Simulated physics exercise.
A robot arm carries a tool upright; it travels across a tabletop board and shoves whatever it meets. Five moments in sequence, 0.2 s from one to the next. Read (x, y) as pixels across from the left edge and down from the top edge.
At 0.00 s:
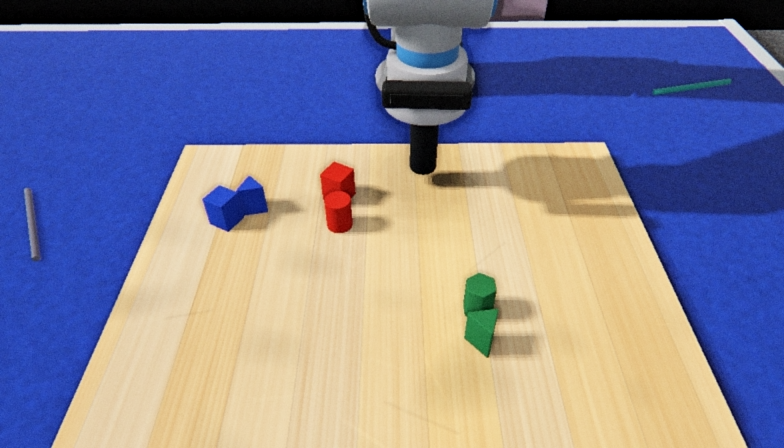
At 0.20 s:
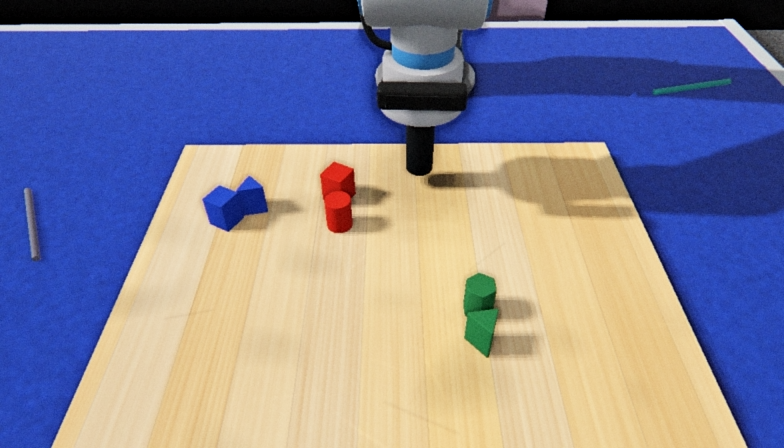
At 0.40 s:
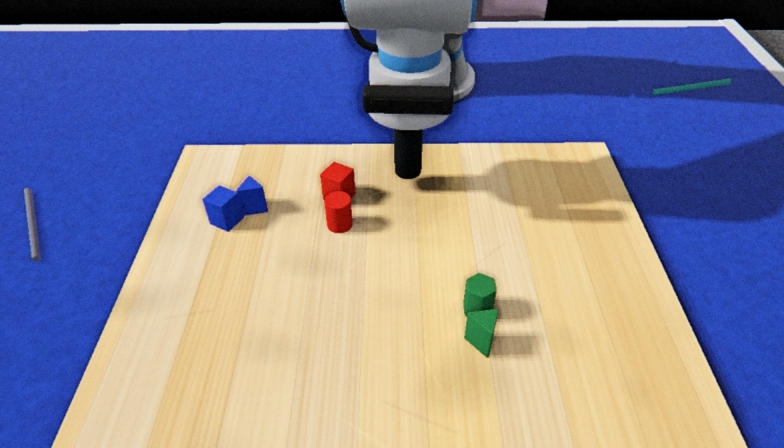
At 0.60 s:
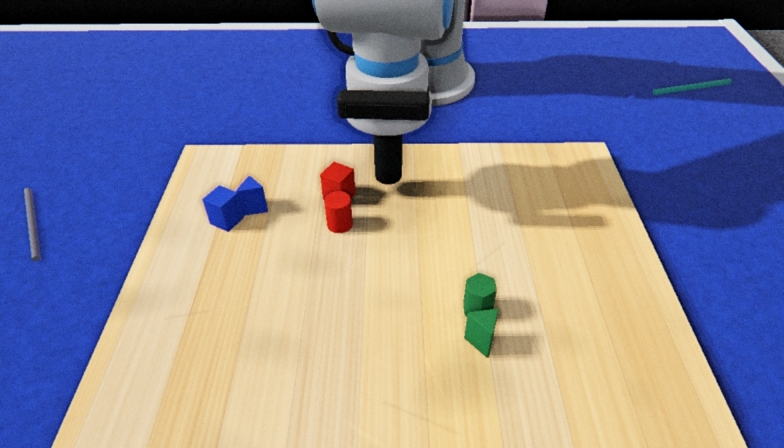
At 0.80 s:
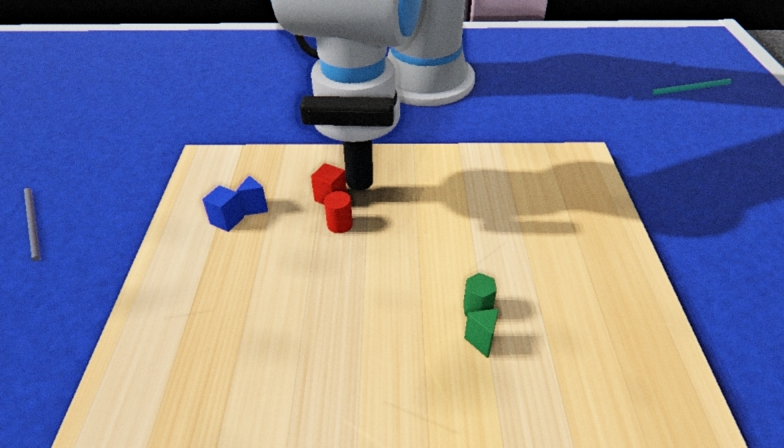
The clip opens on a wooden board with pairs of blue, red and green blocks, a robot arm's black tool resting near the far edge. The arm moves left, slowly at first, then farther and slightly nearer the viewer, until the tool meets the red cube and nudges it slightly left.
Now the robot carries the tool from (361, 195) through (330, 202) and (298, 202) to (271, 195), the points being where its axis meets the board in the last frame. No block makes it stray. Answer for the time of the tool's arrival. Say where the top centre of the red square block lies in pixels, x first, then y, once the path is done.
So, by the moment the path ends, you'll find the top centre of the red square block at (234, 173).
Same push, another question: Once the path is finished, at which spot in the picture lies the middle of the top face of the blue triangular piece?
So, by the moment the path ends, you'll find the top centre of the blue triangular piece at (218, 185).
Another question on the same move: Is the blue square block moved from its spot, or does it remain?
It is shifted.
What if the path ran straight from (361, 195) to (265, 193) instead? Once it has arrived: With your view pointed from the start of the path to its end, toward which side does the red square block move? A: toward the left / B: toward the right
The answer is A.
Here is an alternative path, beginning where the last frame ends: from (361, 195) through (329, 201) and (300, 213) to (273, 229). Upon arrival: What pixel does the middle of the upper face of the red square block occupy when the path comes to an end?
Its top middle will sit at (253, 189).
On the path given first. One third of the way, tool (328, 190); red square block (295, 178).
Two thirds of the way, tool (295, 190); blue square block (217, 198); blue triangular piece (239, 184); red square block (261, 177).
At the end, tool (268, 182); blue square block (205, 202), turned 25° anticlockwise; blue triangular piece (218, 185), turned 25° anticlockwise; red square block (234, 173); red circle unmoved.
